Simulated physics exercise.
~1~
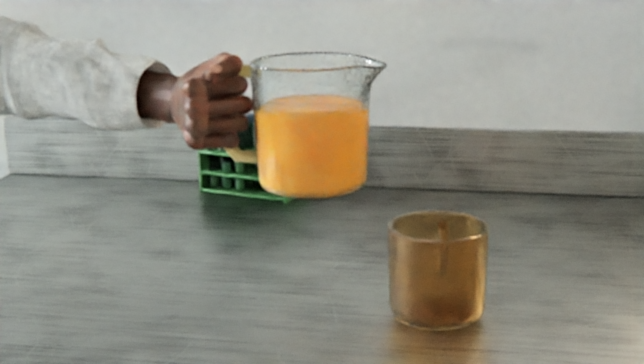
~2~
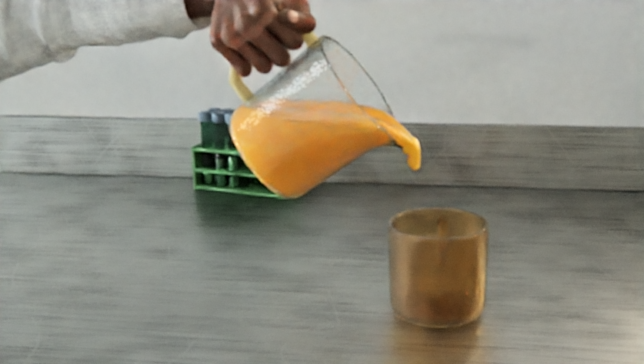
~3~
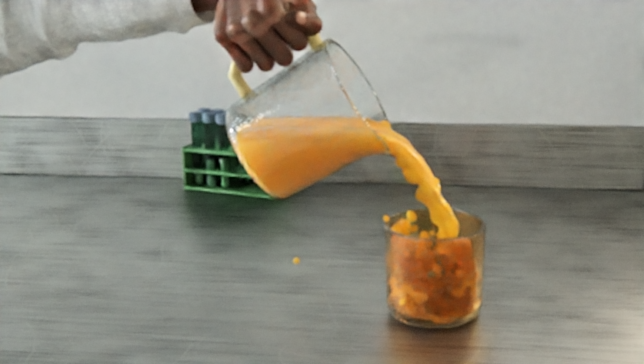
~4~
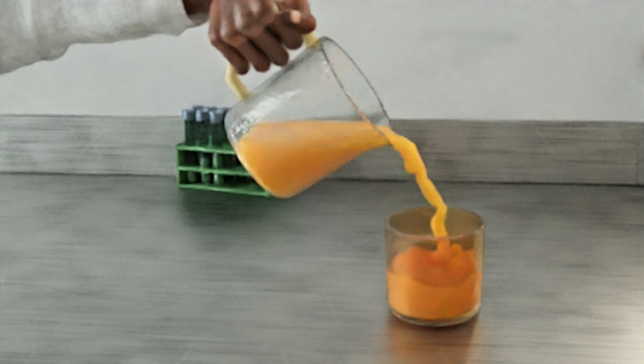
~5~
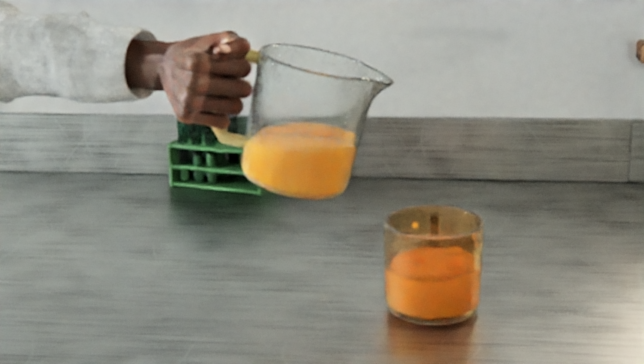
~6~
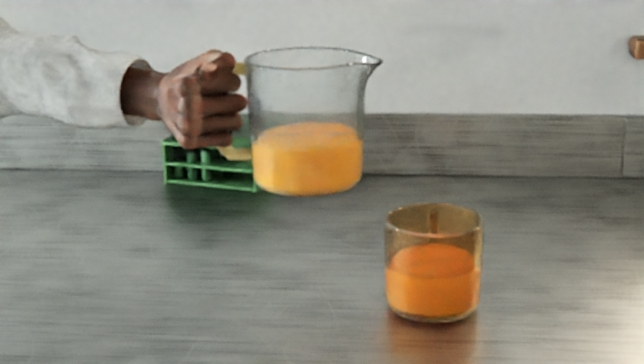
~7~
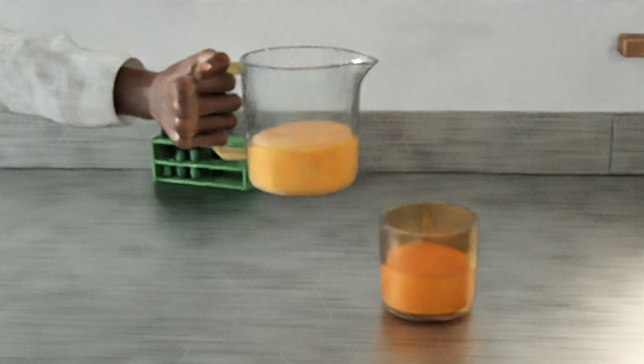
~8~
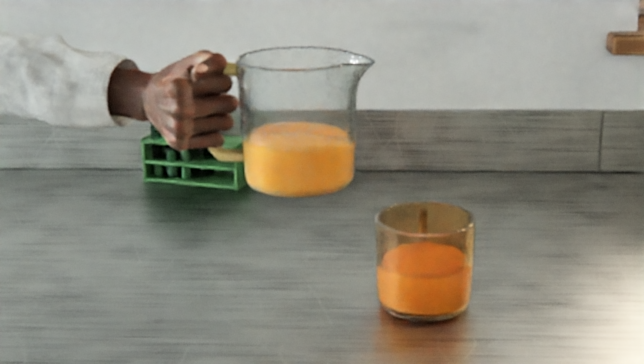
A hand held up a glass pitcher of orange juice, tipped it to the right and poured a stream into the empty mug on the worktop, then brought it level again, leaving the mug partly filled and some juice still in the pitcher.
